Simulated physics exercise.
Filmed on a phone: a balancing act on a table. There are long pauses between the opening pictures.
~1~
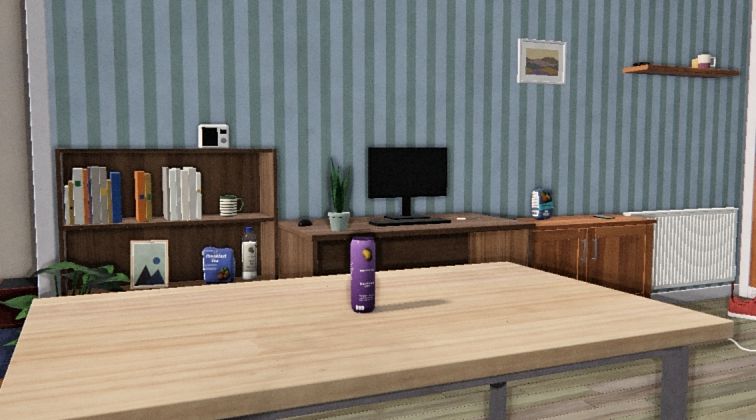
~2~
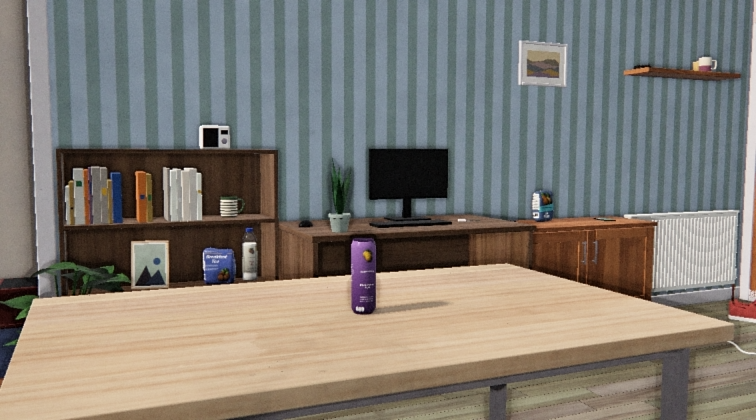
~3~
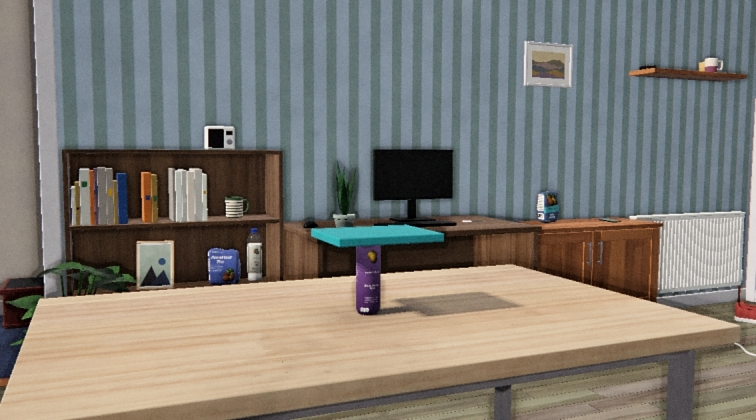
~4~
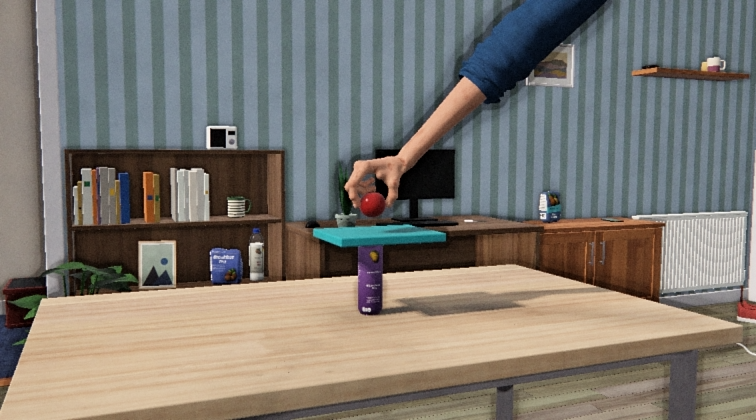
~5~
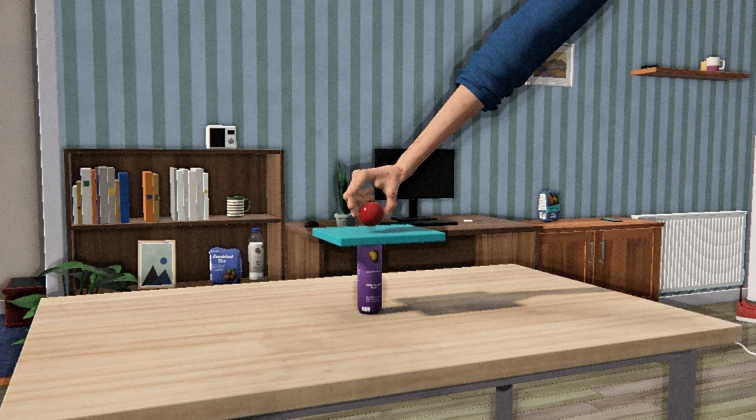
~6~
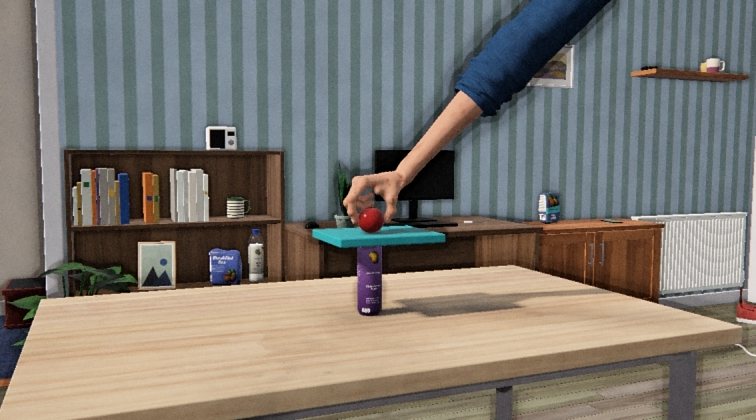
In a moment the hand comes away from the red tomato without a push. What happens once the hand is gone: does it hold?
In the end the stack holds.
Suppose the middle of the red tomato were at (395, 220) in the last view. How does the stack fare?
Then it gives way.
Then, 0.40 s on from there, no change.
Then, 1.10 s on from there, red tomato resting near (371, 220).
In the end, all 3 unmoved. At the end, from the last picture's camera, red tomato near (372, 221). The stack stays up.
